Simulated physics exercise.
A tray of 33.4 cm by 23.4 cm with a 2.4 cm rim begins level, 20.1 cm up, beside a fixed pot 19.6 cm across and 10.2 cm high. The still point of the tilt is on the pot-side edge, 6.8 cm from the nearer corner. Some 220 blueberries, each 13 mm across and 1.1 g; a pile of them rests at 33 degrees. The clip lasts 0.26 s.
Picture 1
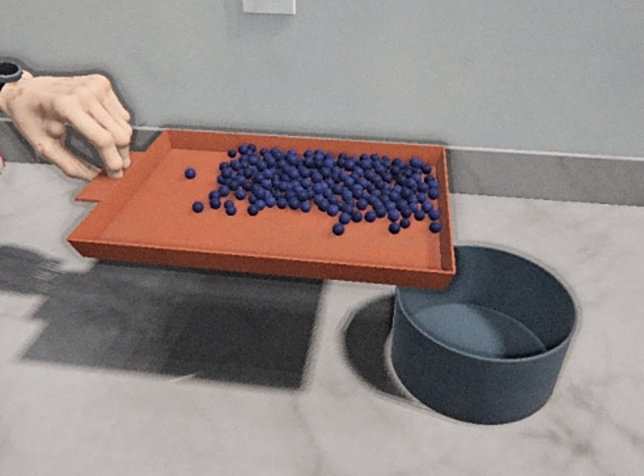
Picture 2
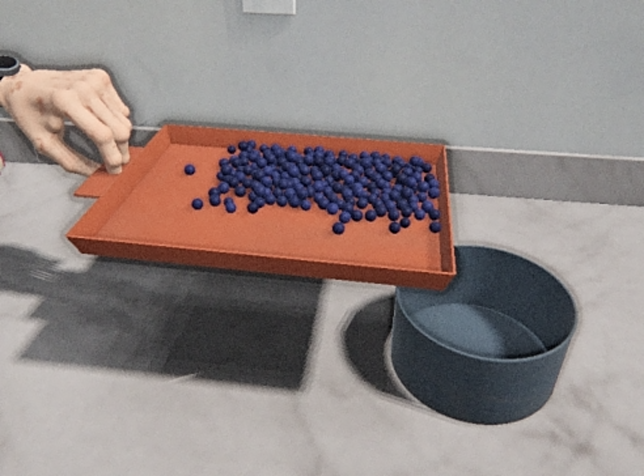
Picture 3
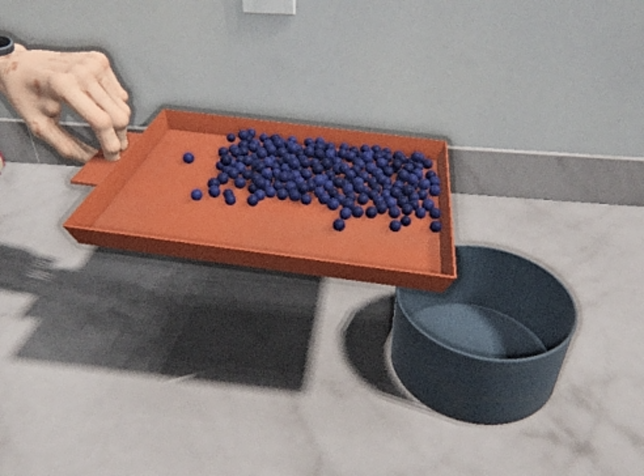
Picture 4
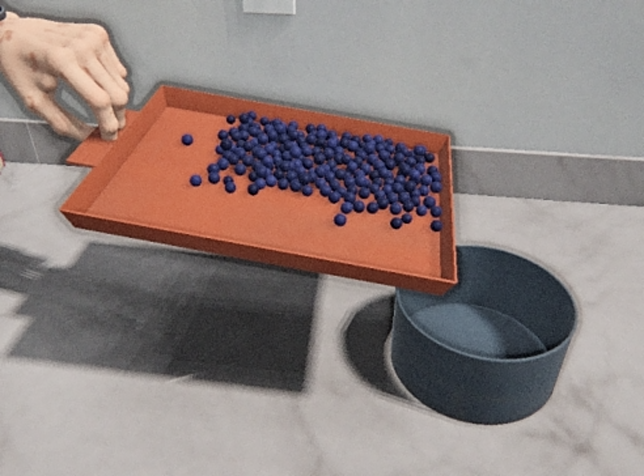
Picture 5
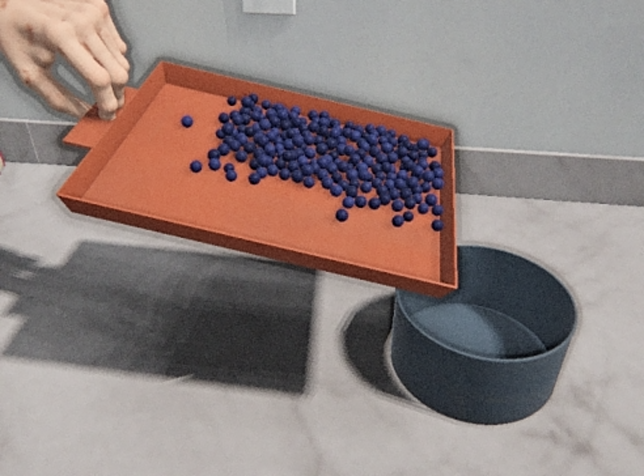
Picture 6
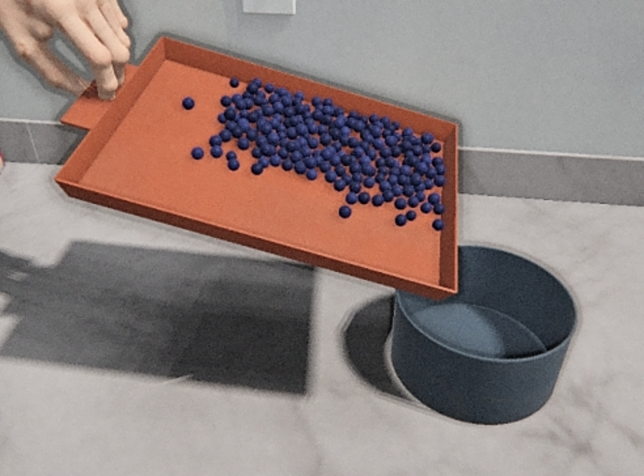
An orange tray of dark blue berries tilts as a hand raises its left end.
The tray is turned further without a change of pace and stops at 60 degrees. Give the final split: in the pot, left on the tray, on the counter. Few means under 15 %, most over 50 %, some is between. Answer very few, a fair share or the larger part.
Pot: Very few, tray: The larger part, counter: A fair share.
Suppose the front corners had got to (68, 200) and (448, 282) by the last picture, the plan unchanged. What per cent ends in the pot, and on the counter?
Pot 0, counter 20.
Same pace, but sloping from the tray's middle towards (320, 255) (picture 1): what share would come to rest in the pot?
About 0 per cent.
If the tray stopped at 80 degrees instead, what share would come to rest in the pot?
It would be near 10 per cent.
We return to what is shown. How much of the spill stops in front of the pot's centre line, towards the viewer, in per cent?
Some 100 per cent.
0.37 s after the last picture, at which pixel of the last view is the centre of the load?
At about (413, 188).
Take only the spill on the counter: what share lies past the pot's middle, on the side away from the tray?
About 50 per cent.
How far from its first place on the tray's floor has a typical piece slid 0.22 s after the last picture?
Roughly 3 cm.
Then, 0.22 s after the last picture, tilt 40 degrees; the tray holds 100 %, the pot 0 %.
Then, 0.37 s after the last picture, tilt 54 degrees; the tray holds 100 %, the pot 0 %.
Then, 0.65 s after the last picture, tilt 60 degrees; the tray holds 75 %, the pot 0 %.
In the end, pot 5 %, tray 60 %, counter 35 %.
